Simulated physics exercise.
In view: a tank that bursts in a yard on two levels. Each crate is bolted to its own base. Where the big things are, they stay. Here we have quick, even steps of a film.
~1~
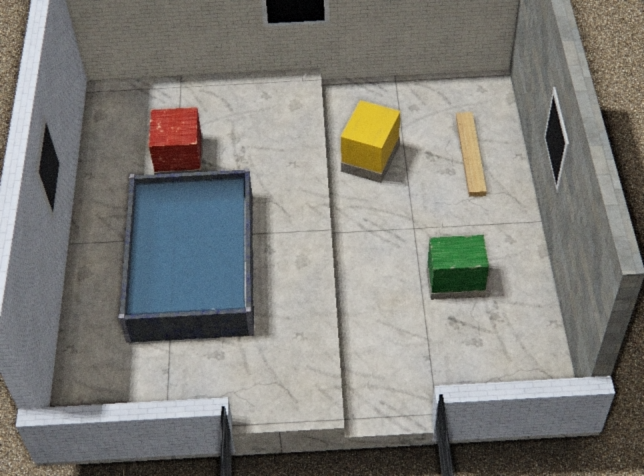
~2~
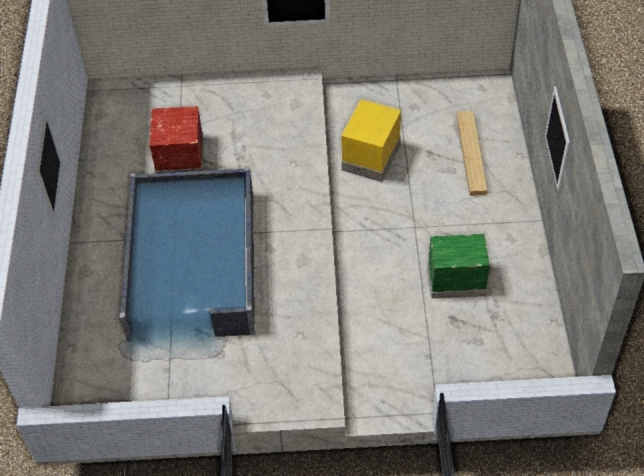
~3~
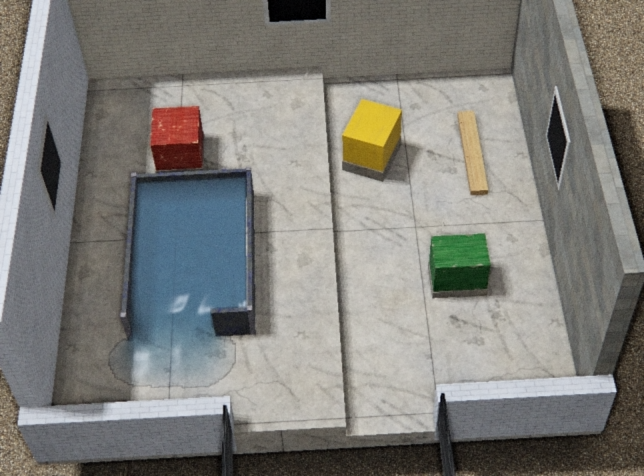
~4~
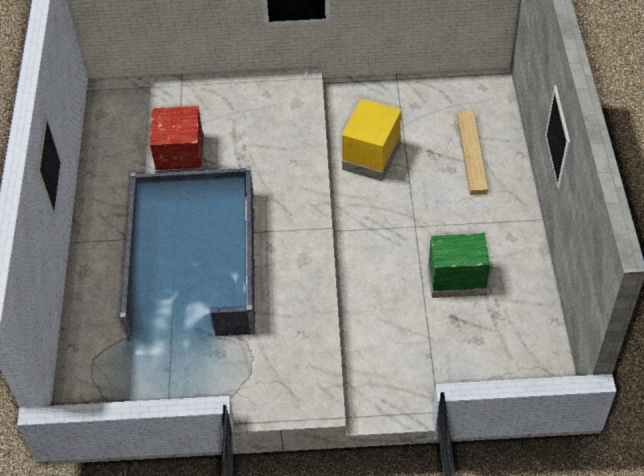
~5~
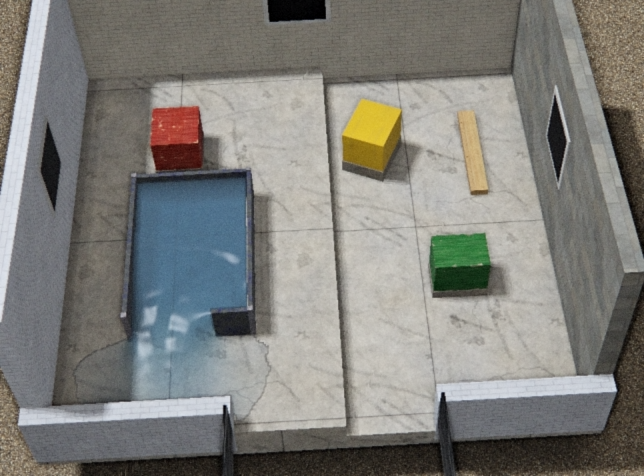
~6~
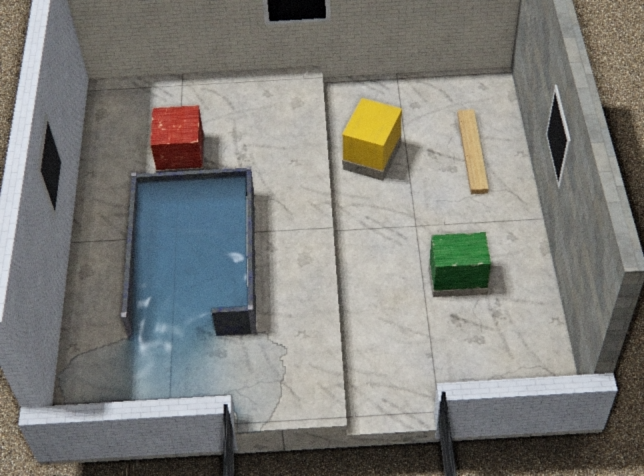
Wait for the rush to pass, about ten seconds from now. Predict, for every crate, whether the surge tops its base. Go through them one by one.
My prediction: The green crate does not get topped; the yellow crate does not get topped; the red crate does not get topped.
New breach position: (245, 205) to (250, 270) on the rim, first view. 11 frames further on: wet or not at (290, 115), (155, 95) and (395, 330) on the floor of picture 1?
Obs. 1: Moisture-free; obs. 2: Moisture-free; obs. 3: Sodden.
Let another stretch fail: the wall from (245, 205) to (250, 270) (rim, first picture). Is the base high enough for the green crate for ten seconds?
Then: Green crate gets drenched.
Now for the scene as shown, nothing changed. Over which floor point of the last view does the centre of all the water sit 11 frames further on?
I'd point to (176, 321).
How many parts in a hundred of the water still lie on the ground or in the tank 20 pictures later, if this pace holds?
I'd say around 94 per cent.
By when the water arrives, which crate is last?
My guess: The yellow-painted one.
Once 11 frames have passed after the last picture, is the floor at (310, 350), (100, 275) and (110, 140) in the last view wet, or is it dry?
Point one sodden, point two sodden, point three left clear.
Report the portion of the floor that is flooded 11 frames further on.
Close to 20 in a hundred, I think.
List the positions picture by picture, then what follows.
In the first picture, still water in the open tank at (188, 244).
In the second picture, the front is at (127, 352), out from the gap at (172, 328).
In the third picture, the front is at (210, 379), out from the gap at (173, 329).
In the fourth picture, the front is at a hidden place, out from the gap at (173, 329).
In the fifth picture, the front is at a hidden place, out from the gap at (173, 330).
In the sixth picture, the front is at a hidden place, out from the gap at (174, 329).
A moment on, water covers 10 % of the floor; the green crate not reached, the yellow crate not reached, the red crate not reached.
Next, water covers 20 % of the floor; the green crate not reached, the yellow crate not reached, the red crate not reached.
Then, water covers 40 % of the floor; the green crate water round its plinth, the yellow crate not reached, the red crate water round its plinth.
Later, water covers 60 % of the floor; the green crate water round its plinth, the yellow crate water round its plinth, the red crate water round its plinth.
In the end, water covers 90 % of the floor; the green crate stayed above the water, the yellow crate stayed above the water, the red crate stayed above the water.
